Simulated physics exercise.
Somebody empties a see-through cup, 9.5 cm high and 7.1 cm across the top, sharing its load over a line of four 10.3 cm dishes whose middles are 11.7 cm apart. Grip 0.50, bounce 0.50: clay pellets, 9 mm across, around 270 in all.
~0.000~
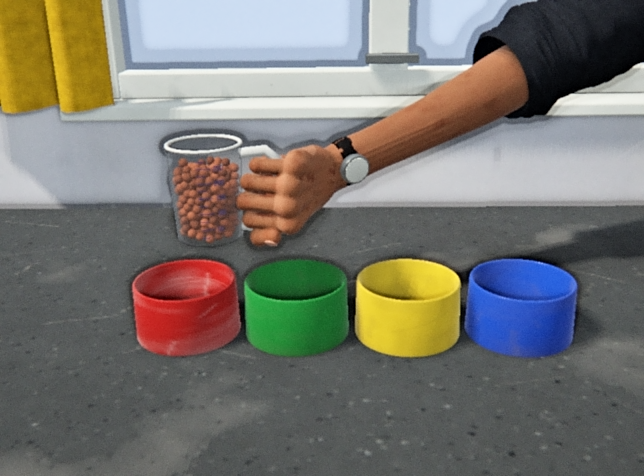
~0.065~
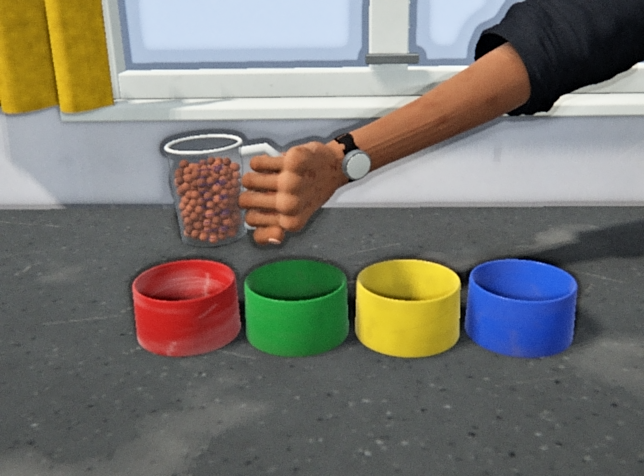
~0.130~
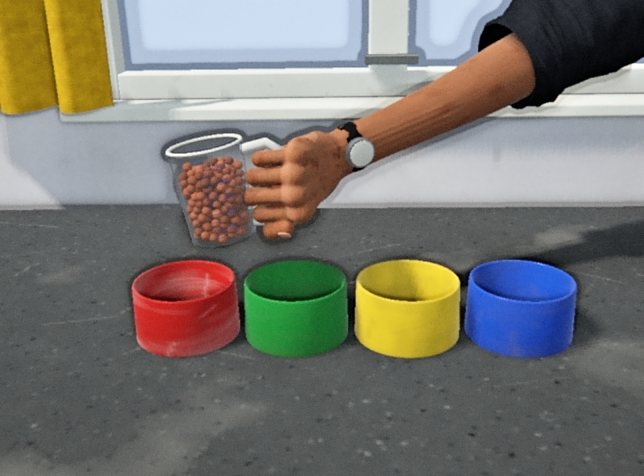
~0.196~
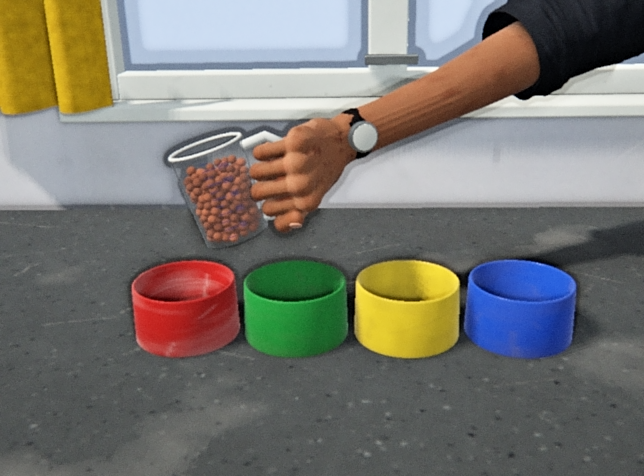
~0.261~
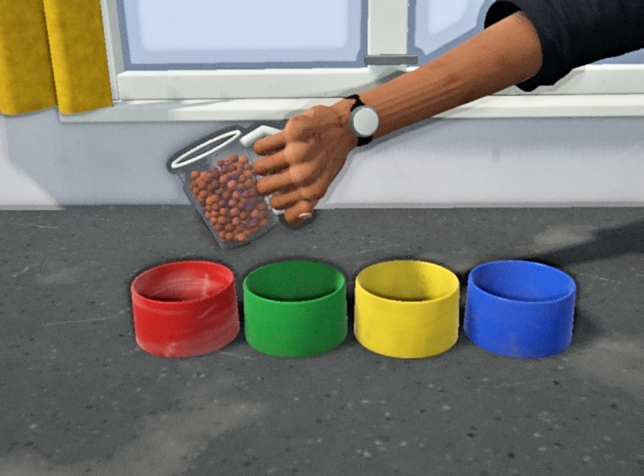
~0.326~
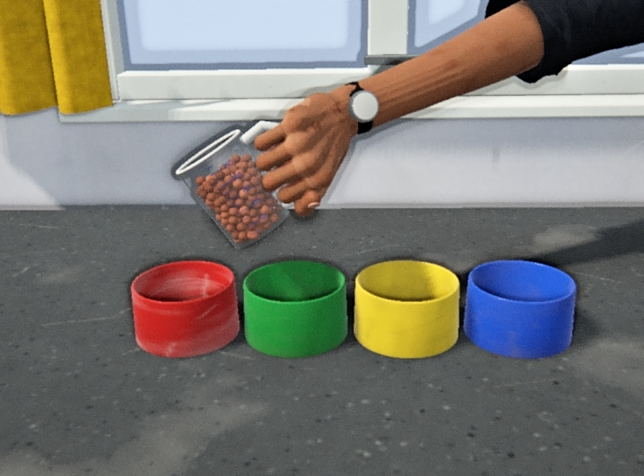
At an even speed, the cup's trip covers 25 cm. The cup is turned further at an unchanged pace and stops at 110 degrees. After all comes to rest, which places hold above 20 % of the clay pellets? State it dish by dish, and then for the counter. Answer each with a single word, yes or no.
Red dish no, blue dish no, green dish yes, yellow dish no, counter no.
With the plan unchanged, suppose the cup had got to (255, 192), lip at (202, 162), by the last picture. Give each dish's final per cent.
Kept per dish: Red = 0, blue = 0, green = 0, yellow = 100.
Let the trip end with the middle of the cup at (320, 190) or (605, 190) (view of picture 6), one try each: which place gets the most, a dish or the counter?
The largest share ends at green first and at green second.
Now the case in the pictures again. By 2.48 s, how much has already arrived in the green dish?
So far, roughly 85 per cent.
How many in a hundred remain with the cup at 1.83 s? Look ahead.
I'd put it at roughly 10 per cent.
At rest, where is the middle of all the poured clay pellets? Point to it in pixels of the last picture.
Look around (300, 317) in the last picture.
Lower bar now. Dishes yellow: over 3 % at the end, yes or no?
For yellow, correct.
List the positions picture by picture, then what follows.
Cup at (207, 191), tilt 0 degrees, lip at (167, 144), moved 0.0 cm; middle of the pieces at (211, 203); red dish at (185, 280); green dish at (296, 280); yellow dish at (408, 280); blue dish at (522, 280), in the first picture.
Cup at (209, 191), tilt 2 degrees, lip at (168, 146), moved 0.2 cm; middle of the pieces at (214, 203), in the second picture.
Cup at (215, 192), tilt 8 degrees, lip at (169, 151), moved 0.8 cm; middle of the pieces at (220, 203), in the third picture.
Cup at (222, 192), tilt 16 degrees, lip at (171, 157), moved 1.5 cm; middle of the pieces at (229, 202), in the fourth picture.
Cup at (229, 192), tilt 24 degrees, lip at (174, 164), moved 2.3 cm; middle of the pieces at (237, 201), in the fifth picture.
Cup at (236, 192), tilt 31 degrees, lip at (179, 171), moved 3.0 cm; middle of the pieces at (245, 200); red dish at (183, 281); green dish at (295, 281); yellow dish at (407, 281); blue dish at (521, 281). The cup turns about 115 degrees a second and travels 11 cm a second, in the sixth picture.
After 1.23 s, tilt 110 degrees; cup holds 60 %, green 35 %.
Then, at 1.83 s, tilt 110 degrees; cup holds 10 %, green 85 %.
After 2.48 s, tilt 110 degrees; cup holds 0 %, green 85 %, yellow 5 %.
At rest (2.8 s), red 0 %, blue 0 %, green 85 %, yellow 5 %, counter 5 %.
